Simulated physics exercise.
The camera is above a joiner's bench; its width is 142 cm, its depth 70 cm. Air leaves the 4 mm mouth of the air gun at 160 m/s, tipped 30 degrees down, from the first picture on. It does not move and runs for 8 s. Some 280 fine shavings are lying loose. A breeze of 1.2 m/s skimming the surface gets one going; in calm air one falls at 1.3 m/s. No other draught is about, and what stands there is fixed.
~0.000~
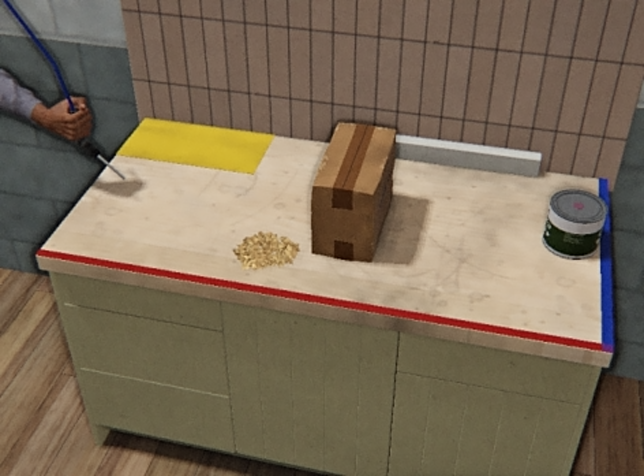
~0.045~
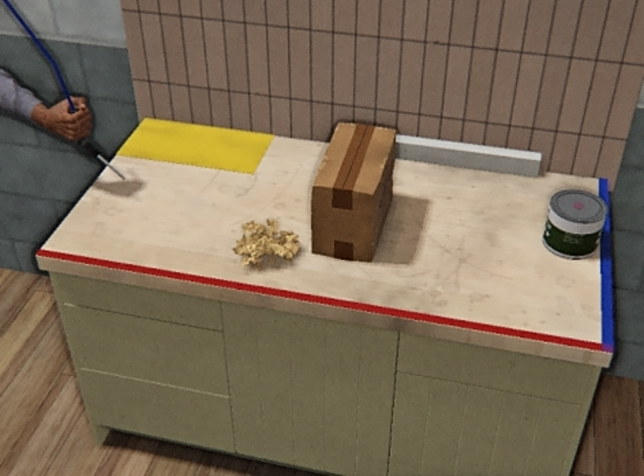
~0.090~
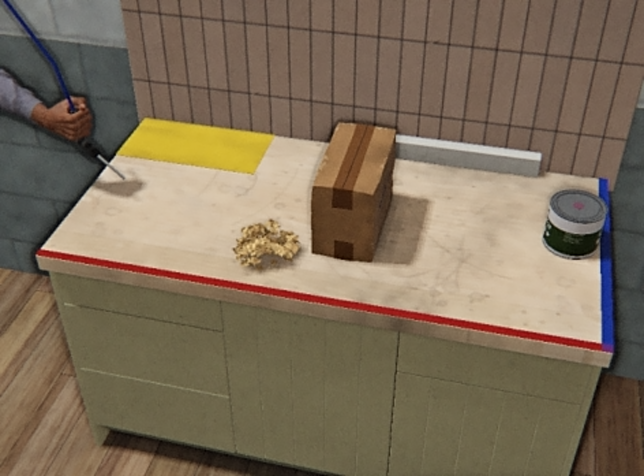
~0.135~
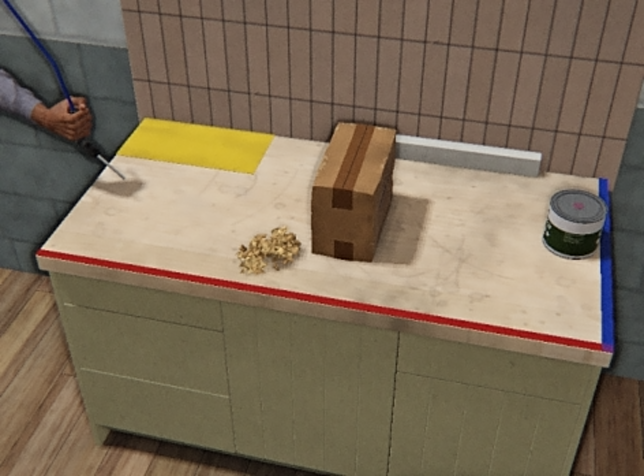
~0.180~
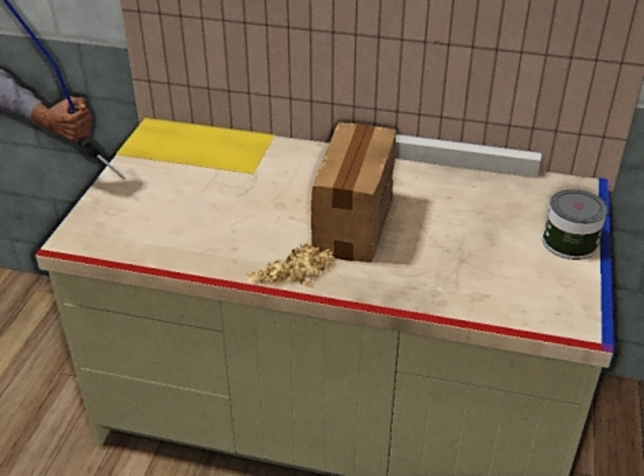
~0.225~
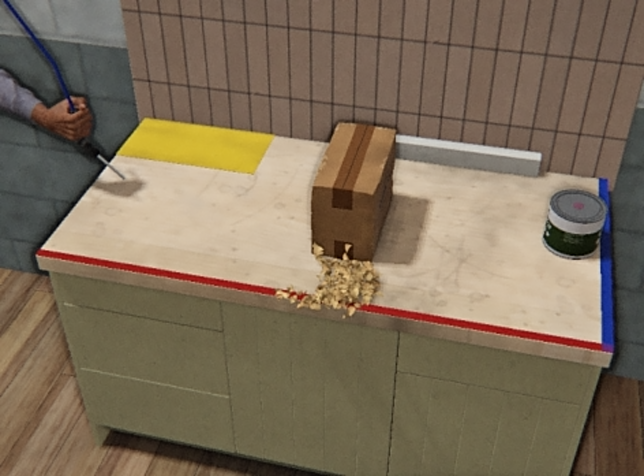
A hand holds an air gun still as shavings slide right past a box's front.
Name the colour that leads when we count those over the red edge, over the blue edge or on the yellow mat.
The red one.
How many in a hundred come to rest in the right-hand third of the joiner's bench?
Near 0 %.
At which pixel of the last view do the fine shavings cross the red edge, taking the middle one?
Around (391, 316).
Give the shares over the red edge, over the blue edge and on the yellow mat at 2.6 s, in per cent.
Roughly 80 % red, 15 % blue, 0 % yellow.
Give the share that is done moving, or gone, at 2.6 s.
Near 100 %.
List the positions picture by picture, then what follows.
The middle of the fine shavings is near (265, 252), none has stirred yet and the mouth of the air gun is at (125, 179), in the first picture.
The middle of the fine shavings is near (264, 241), none has stirred yet, the yellow mat is centred on (197, 145), the red edge is centred on (305, 301) and the blue edge is centred on (610, 256), in the second picture.
The middle of the fine shavings is near (264, 241), none has stirred yet, the top of a box is at (356, 155) and the top of a plank is at (462, 146), in the third picture.
The middle of the fine shavings is near (271, 251), the farthest in sight from the air gun is at (296, 250) and about 35 % have left their places, in the fourth picture.
The middle of the fine shavings is near (300, 266), the farthest in sight from the air gun is at (330, 270) and all have left their places, in the fifth picture.
The middle of the fine shavings is near (347, 284), the farthest in sight from the air gun is at (378, 296) and all have left their places, in the sixth picture.
After 1.6 s the count stands so, 0 % are on the yellow mat, 83 % over the red edge and 16 % over the blue edge.
After 2.6 s the count stands so, 0 % are on the yellow mat, 83 % over the red edge and 16 % over the blue edge.
After 4.4 s the count stands so, 0 % are on the yellow mat, 83 % over the red edge and 16 % over the blue edge.
After 8.0 s, at the end, 0 % are on the yellow mat, 83 % over the red edge and 16 % over the blue edge.
